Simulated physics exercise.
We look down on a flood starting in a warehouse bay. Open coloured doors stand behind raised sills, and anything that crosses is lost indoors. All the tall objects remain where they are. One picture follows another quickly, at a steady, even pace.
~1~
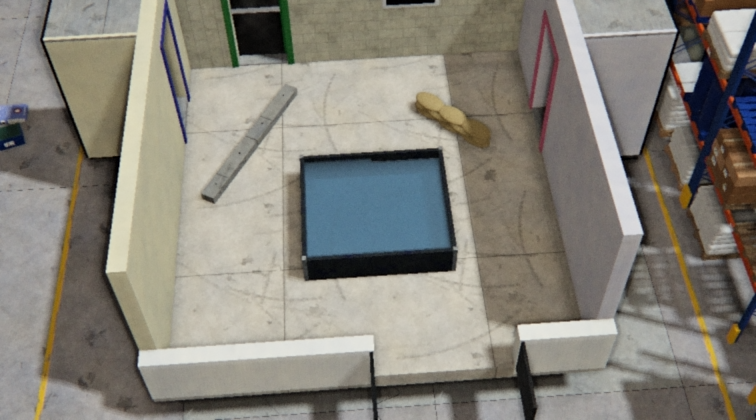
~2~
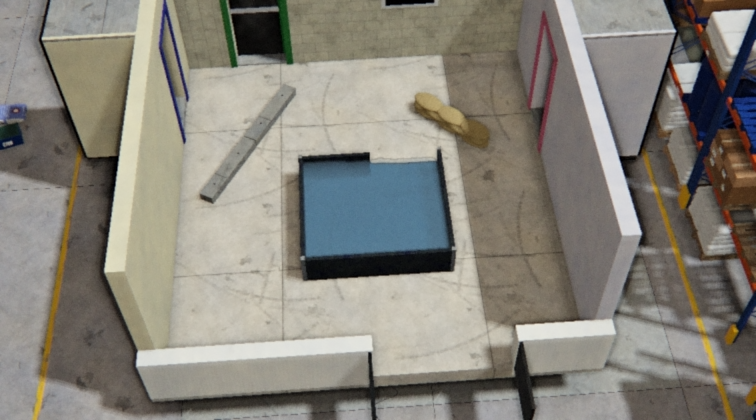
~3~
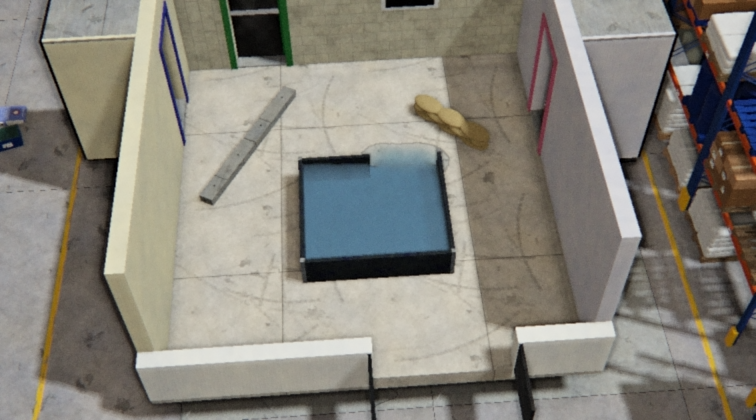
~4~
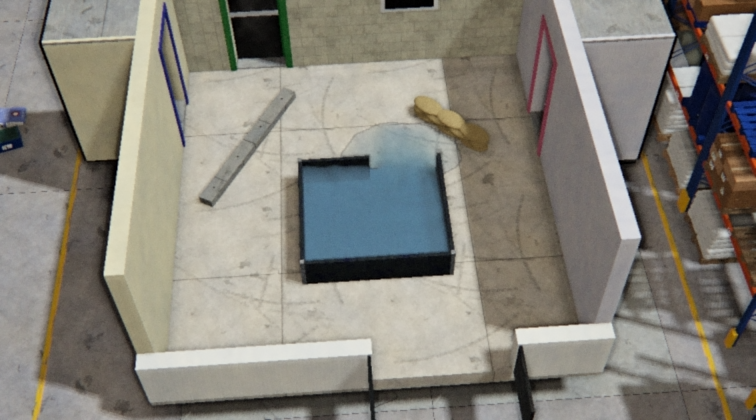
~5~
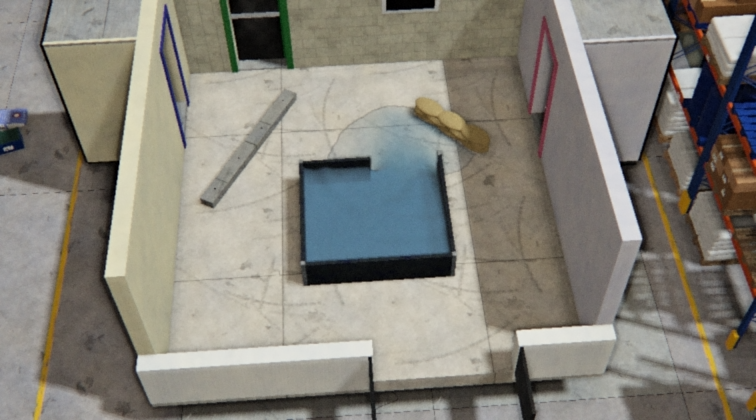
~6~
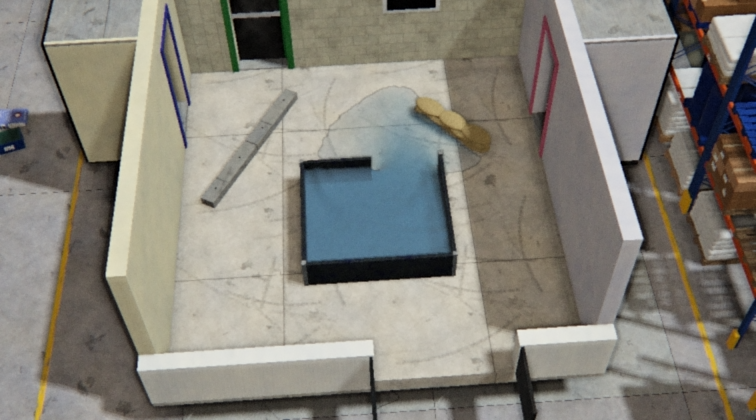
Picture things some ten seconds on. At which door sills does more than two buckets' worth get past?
As I see it, the blue door does not pass two buckets. The pink door does not pass two buckets. The green door passes two buckets.
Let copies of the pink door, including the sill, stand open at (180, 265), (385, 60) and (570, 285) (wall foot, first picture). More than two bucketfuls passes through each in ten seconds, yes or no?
Door one stays inside the limit, door two breaks the limit, door three stays inside the limit.
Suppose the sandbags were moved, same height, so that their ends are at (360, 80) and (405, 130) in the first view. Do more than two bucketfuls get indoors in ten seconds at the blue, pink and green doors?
Blue falls short, pink tops the mark, green tops the mark.
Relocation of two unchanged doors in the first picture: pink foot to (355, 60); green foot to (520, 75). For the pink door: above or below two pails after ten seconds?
Afterwards, the pink one gets past the mark.
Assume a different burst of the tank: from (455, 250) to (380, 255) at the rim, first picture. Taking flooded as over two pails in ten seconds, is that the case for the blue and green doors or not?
Blue holds, green holds.
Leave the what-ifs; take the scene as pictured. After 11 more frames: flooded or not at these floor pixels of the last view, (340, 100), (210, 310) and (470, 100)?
Taking them as listed, they are waterlogged, spared and spared.
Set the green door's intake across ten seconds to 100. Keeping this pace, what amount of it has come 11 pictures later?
Close to 0 out of every hundred.
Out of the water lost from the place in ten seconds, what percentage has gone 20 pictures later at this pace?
Roughly 10 percent.
A moment on, water covers 15 % of the floor; the blue door not reached, the pink door not reached, the green door not reached.
Next, water covers 25 % of the floor; the blue door not reached, the pink door not reached, the green door wet at the sill, nothing in.
Then, water covers 45 % of the floor; the blue door wet at the sill, nothing in, the pink door wet at the sill, nothing in, the green door under two buckets in.
Later, water covers 70 % of the floor; the blue door wet at the sill, nothing in, the pink door wet at the sill, nothing in, the green door over two buckets in.
In the end, water covers 95 % of the floor; the blue door wet at the sill, nothing in, the pink door under two buckets in, the green door over two buckets in.
